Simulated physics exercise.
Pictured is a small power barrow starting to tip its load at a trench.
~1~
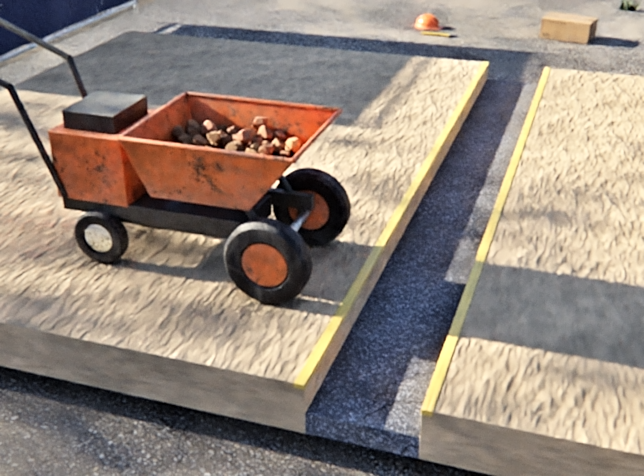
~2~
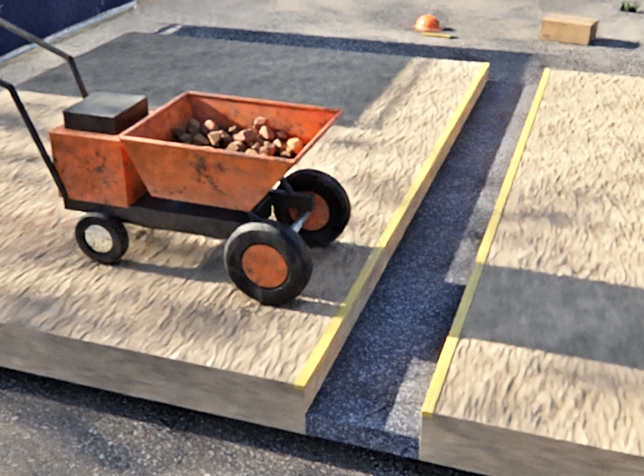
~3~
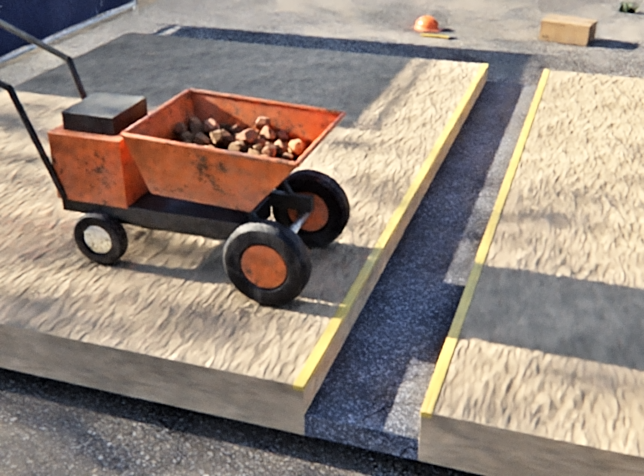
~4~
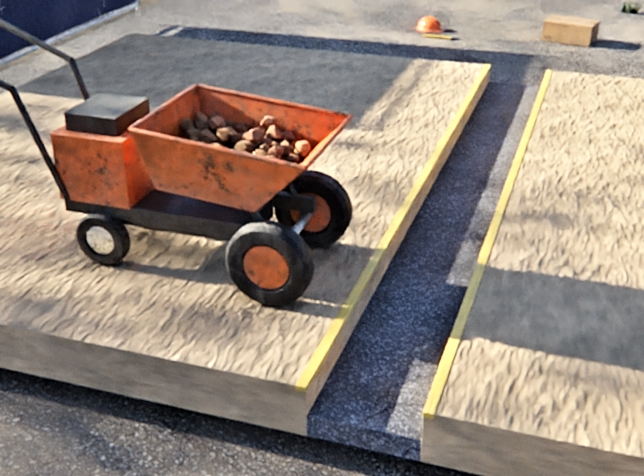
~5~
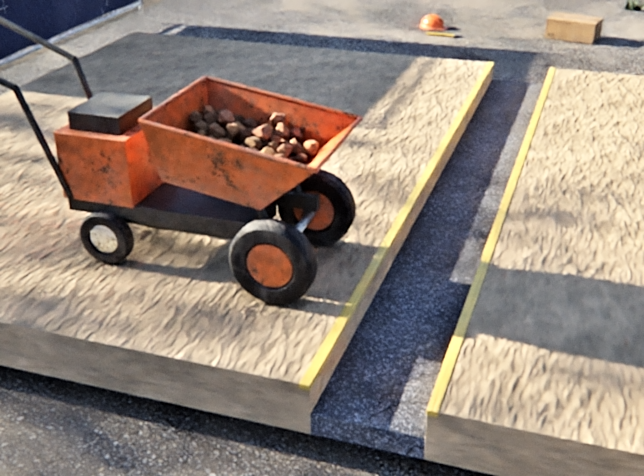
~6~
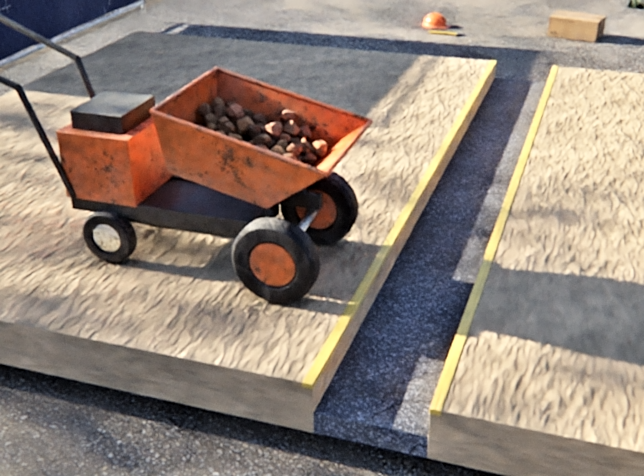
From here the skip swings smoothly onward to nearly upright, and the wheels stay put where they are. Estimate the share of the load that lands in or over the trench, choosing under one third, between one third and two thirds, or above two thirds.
The trench will get the high band, above two thirds.
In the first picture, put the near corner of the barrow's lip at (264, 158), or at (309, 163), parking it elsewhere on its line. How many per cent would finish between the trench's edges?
Roughly 100 per cent at the first spot and 70 per cent at the second.
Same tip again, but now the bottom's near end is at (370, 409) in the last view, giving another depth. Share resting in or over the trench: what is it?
Something like 70 %.
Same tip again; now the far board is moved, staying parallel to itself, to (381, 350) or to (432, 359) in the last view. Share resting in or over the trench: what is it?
The first case gives around 10 percent, and the second around 60 percent.
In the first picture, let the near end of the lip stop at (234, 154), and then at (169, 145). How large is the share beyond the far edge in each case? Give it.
About 0 percent the first time, about 0 percent the second.
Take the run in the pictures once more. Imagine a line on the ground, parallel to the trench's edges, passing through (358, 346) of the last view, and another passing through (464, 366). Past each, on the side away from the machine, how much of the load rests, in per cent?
Close to 100 % and 10 %, in that order.
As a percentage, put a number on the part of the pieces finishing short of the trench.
0 per cent.
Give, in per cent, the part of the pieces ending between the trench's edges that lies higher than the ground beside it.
10 %, roughly.
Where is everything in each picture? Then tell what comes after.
In the first picture, lip of the skip at (293, 161), level; top of the load at (236, 149), clay clods; first edge of the trench at (324, 341); far edge at (443, 364), the trench nearly as wide as the skip, and shallow for its width.
In the second picture, lip of the skip at (295, 163), level; top of the load at (228, 143).
In the third picture, lip of the skip at (297, 165), tipped barely; top of the load at (220, 143).
In the fourth picture, lip of the skip at (305, 168), tipped barely; top of the load at (226, 141).
In the fifth picture, lip of the skip at (315, 170), tipped a little; top of the load at (217, 135).
In the sixth picture, lip of the skip at (327, 174), tipped a little; top of the load at (225, 124); first edge of the trench at (332, 340); far edge at (452, 363).
Soon, skip tipped well over; all in the skip.
A while on, skip tipped steeply; nearly all in the skip; a small part in or heaped over the trench; a stray few falling.
Towards the end, skip tipped right over; a small part in the skip; most in or heaped over the trench; a small part beyond it.
Finally, skip tipped right over; most in or heaped over the trench; a small part beyond it.
